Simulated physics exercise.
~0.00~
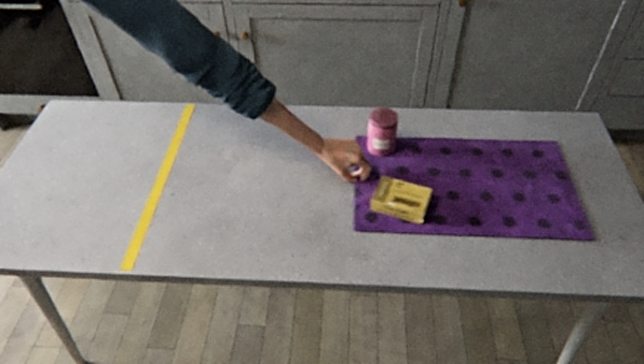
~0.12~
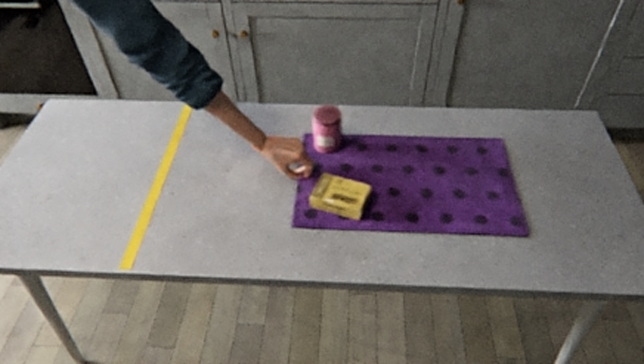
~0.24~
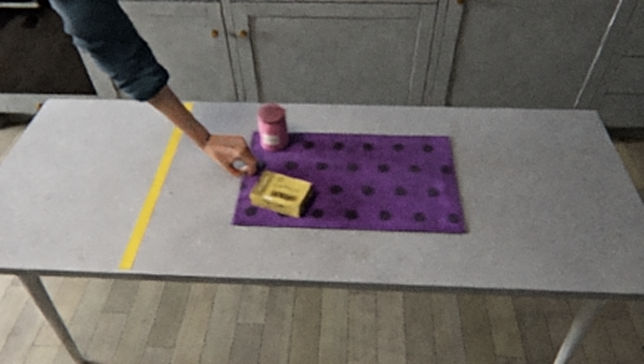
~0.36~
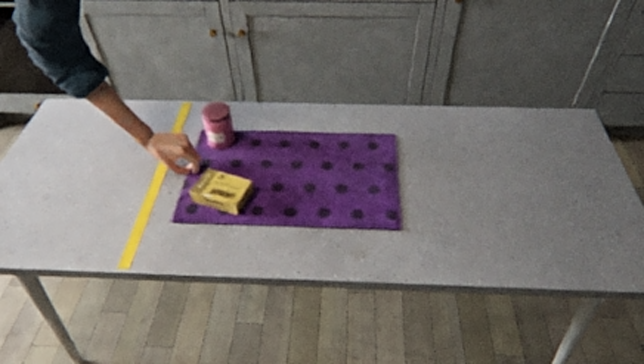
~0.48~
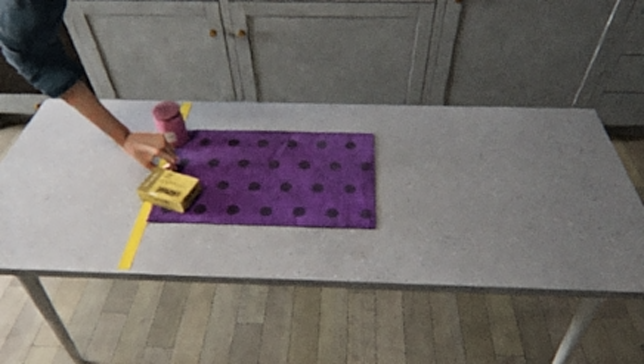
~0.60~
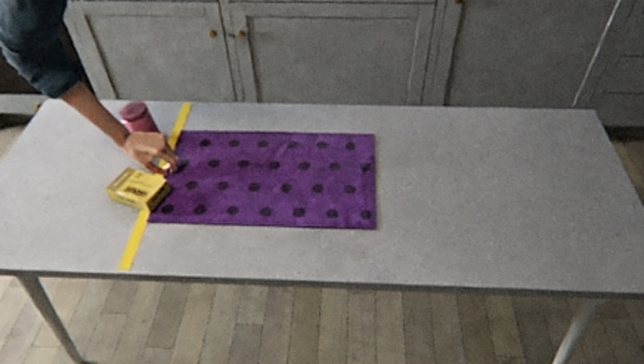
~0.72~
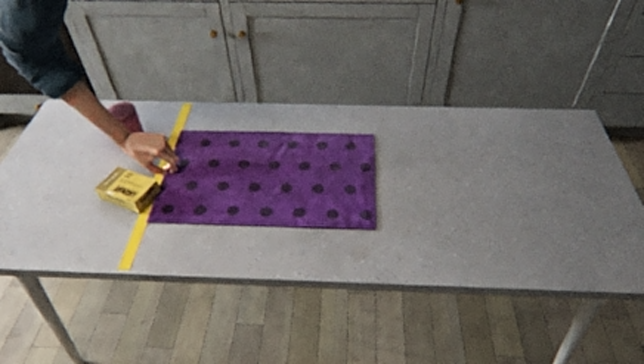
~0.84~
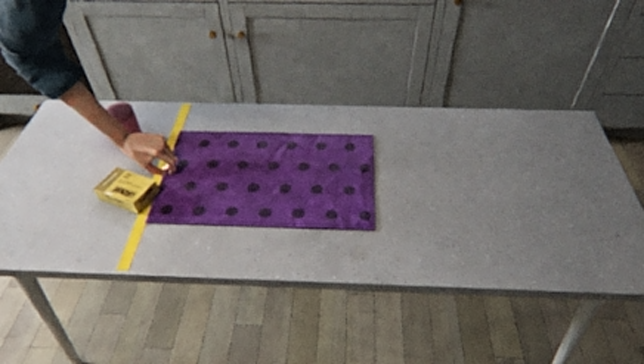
Purple dotted cloth pulled left by a hand stops at yellow tape, pink jar and yellow packet sliding off beyond its edge.
